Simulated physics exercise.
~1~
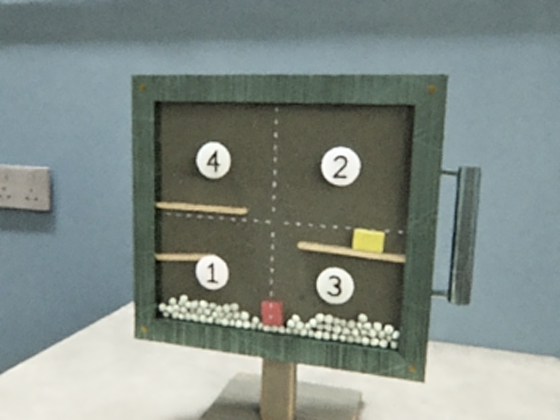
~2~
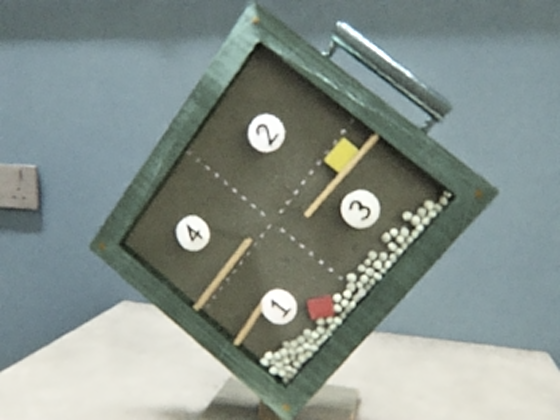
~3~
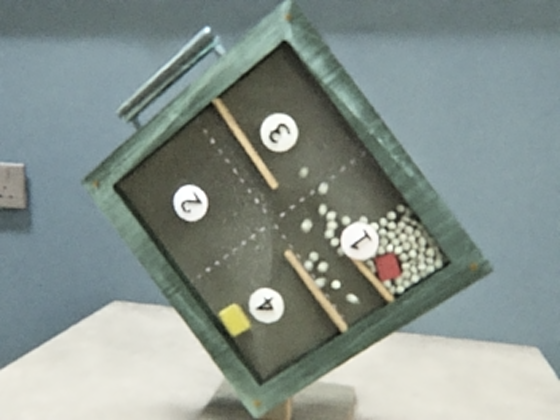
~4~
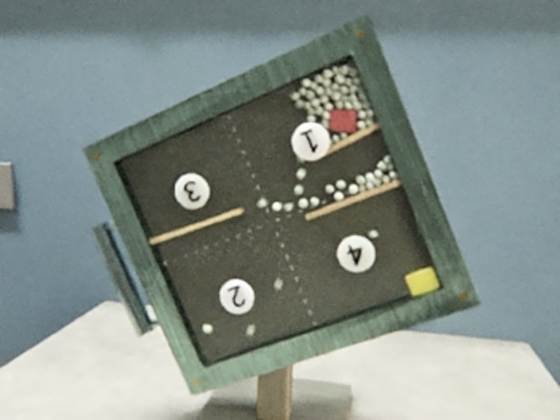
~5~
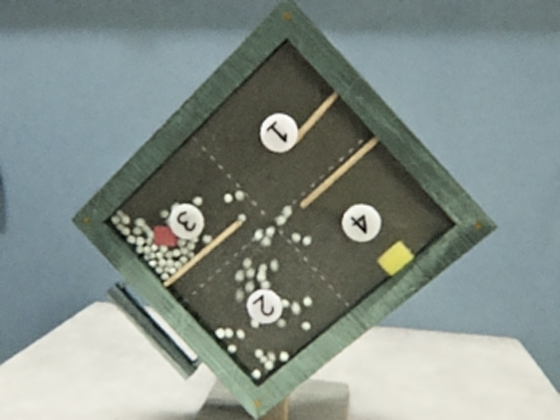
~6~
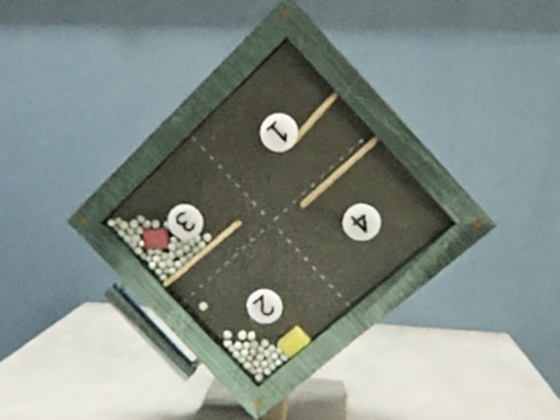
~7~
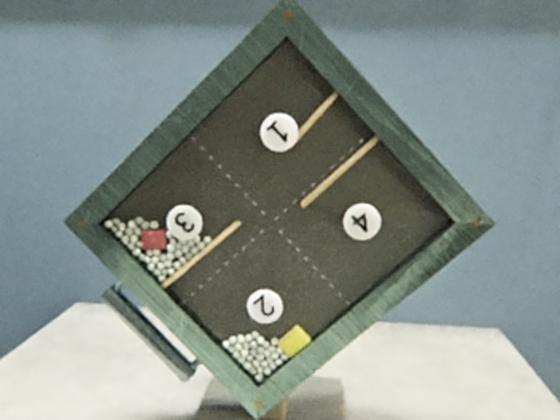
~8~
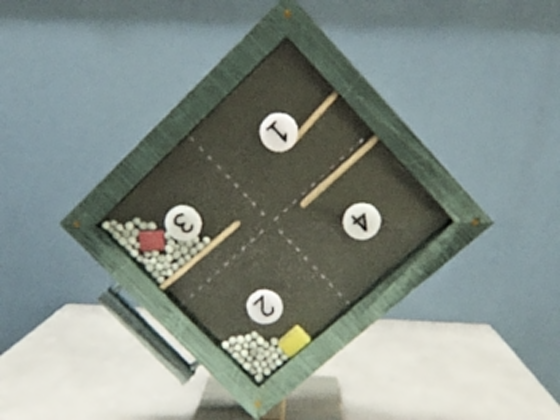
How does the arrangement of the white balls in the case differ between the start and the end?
At the start the balls lie spread along the bottom edge of the upright case, in quarters one and three. At the end they rest in two separate piles, one in the left corner in quarter three and one in the bottom corner in quarter two.
